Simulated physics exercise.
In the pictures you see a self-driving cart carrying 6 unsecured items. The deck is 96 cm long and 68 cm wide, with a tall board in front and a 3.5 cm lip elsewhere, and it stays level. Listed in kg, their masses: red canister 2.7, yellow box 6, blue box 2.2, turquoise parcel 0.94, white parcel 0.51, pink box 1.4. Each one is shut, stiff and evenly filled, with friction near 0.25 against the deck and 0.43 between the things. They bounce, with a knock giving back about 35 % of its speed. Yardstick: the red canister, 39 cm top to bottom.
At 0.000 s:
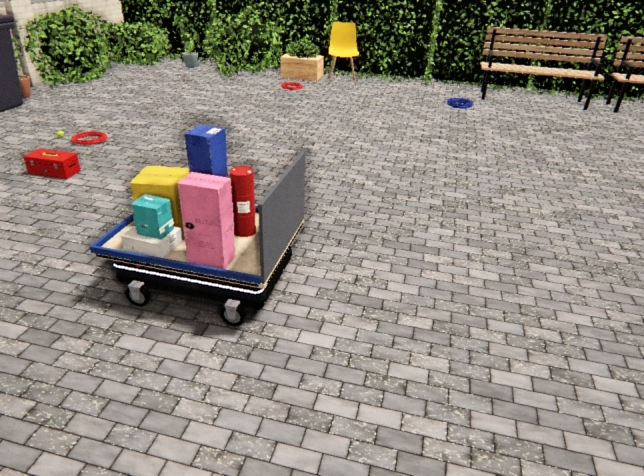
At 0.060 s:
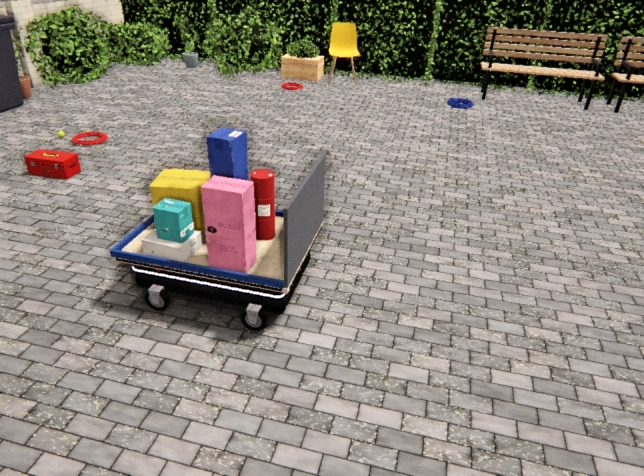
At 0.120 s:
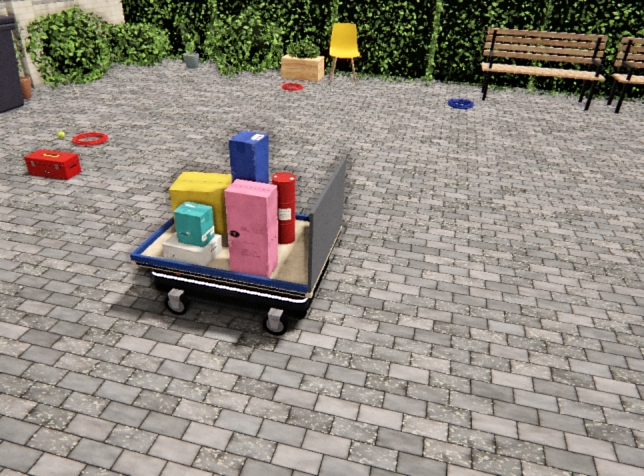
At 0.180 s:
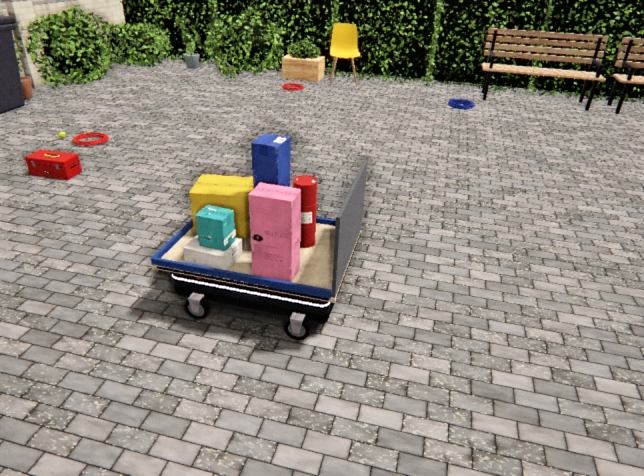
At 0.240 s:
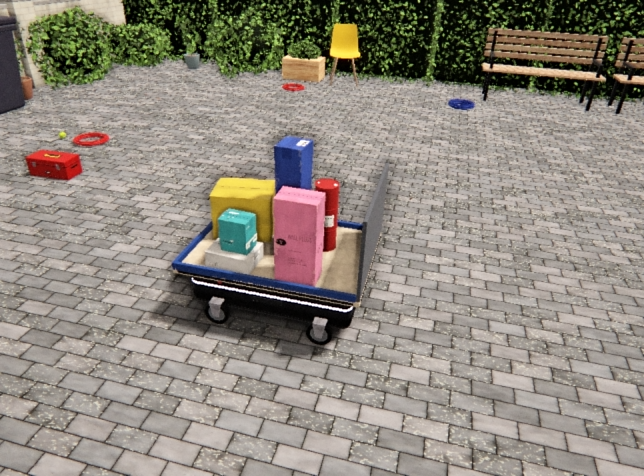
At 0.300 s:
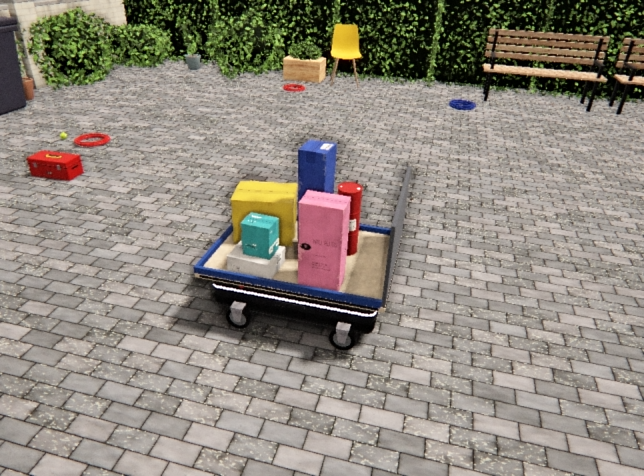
A small flat cart loaded with colourful boxes and a red canister rolled across a paved yard, moving steadily rightward and a little closer while turning slightly, and its load stayed in place on the deck.
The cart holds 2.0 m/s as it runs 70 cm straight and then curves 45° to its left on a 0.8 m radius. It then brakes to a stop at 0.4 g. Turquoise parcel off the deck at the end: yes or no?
Yes.
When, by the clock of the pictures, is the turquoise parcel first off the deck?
Around 0.8 seconds.
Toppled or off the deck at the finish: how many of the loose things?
That makes 4.
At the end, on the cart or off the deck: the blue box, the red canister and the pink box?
The blue box ends off the deck; the red canister is still on the cart; the pink box ends off the deck.
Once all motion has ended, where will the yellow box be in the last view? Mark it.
Look near (529, 191) and you'll find it.
By 0.60 s, 120 cm covered, turned 25°; pink box now off the deck; turquoise parcel 8 cm from its spot near (386, 251); red canister 22 cm from its spot.
By 0.90 s, 179 cm covered, turned 45°; turquoise parcel now off the deck; red canister on its side; blue box tilted 53°.
By 1.30 s, 214 cm covered, turned 45°; blue box now off the deck; red canister on its side; yellow box 25 cm from its spot.
When it is over (2.3 s), off the deck, blue box, turquoise parcel and pink box; lying over on the cart, red canister; not toppled but over 10 cm from the start, yellow box and white parcel. In the last view, turquoise parcel near (564, 278).
